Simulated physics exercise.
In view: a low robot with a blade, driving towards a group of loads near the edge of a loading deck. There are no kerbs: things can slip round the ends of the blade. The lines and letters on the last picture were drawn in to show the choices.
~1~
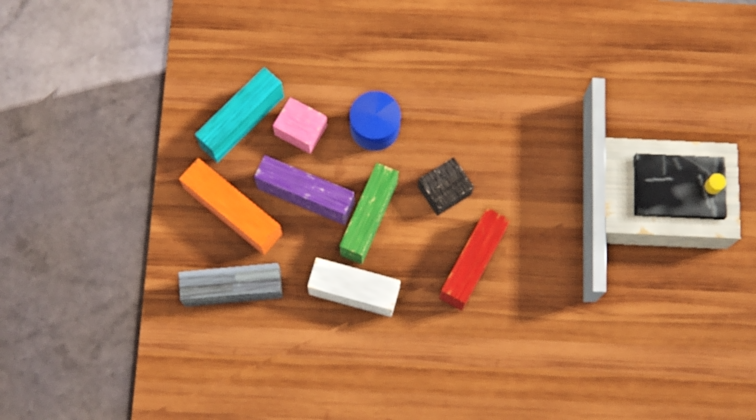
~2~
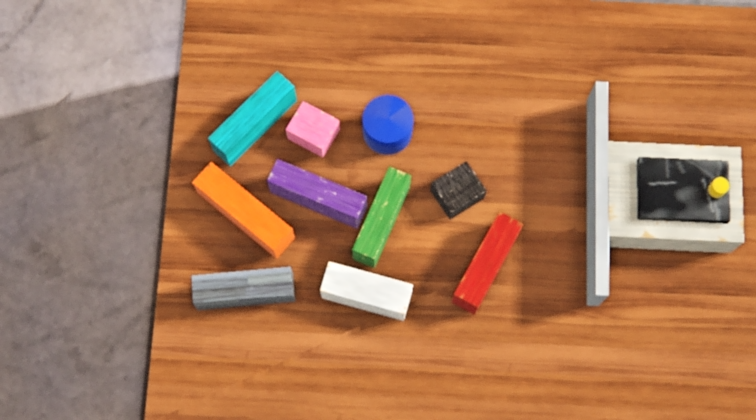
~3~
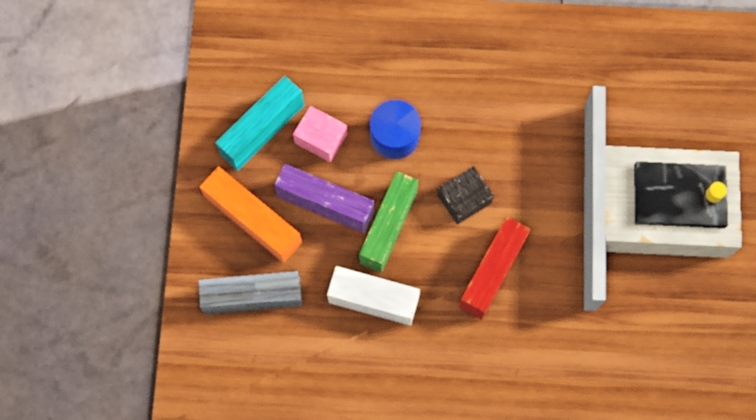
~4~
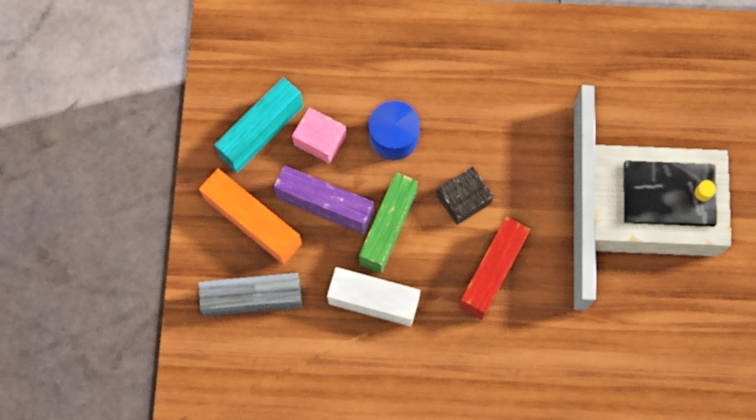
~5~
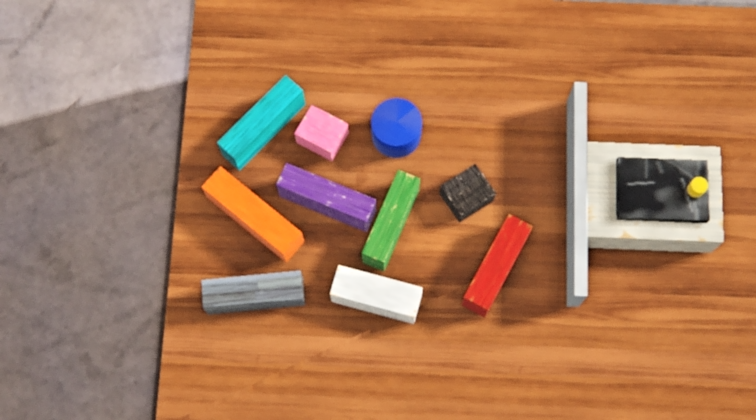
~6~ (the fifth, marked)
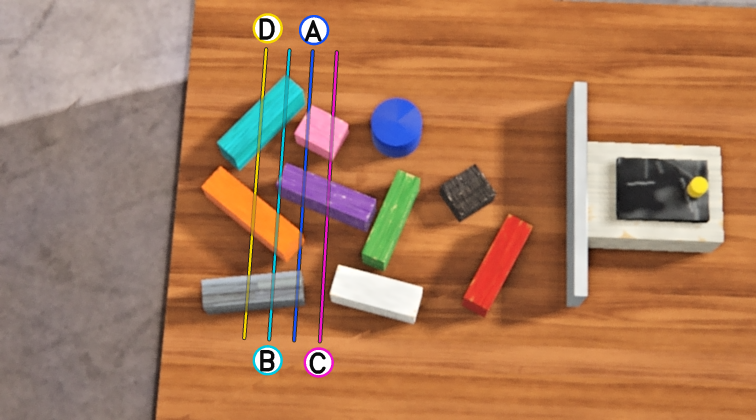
A low pale robot with a black top, a yellow knob and a wide grey blade on its left side edges slowly left across a wooden deck seen from above, with grey ground beyond the deck's left edge. Left of it lie turquoise, orange, purple, green, grey, white and red bars, a pink block, a blue canister and a black block. The view drifts slightly, shifting everything a little right at first, while the loads stay still on the deck.
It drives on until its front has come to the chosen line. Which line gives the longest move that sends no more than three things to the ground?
As far as mark D.
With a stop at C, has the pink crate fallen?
By then, no.
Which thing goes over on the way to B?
The grey stick goes over.
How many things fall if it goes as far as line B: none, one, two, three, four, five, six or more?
One.
On the marked copy, A at (304, 191); B at (280, 190); C at (329, 192); D at (256, 189).
Following D. Soon after the start, robot (537, 184); red bar (439, 264); black crate (431, 182).
Later, robot (422, 180); grey stick (174, 297); orange bar (238, 225).
In the end, robot (330, 176); orange bar over the edge; purple bar over the edge; three fallen.
As for the rest, A is within the limit but short; B is within the limit but short; C is within the limit but short.
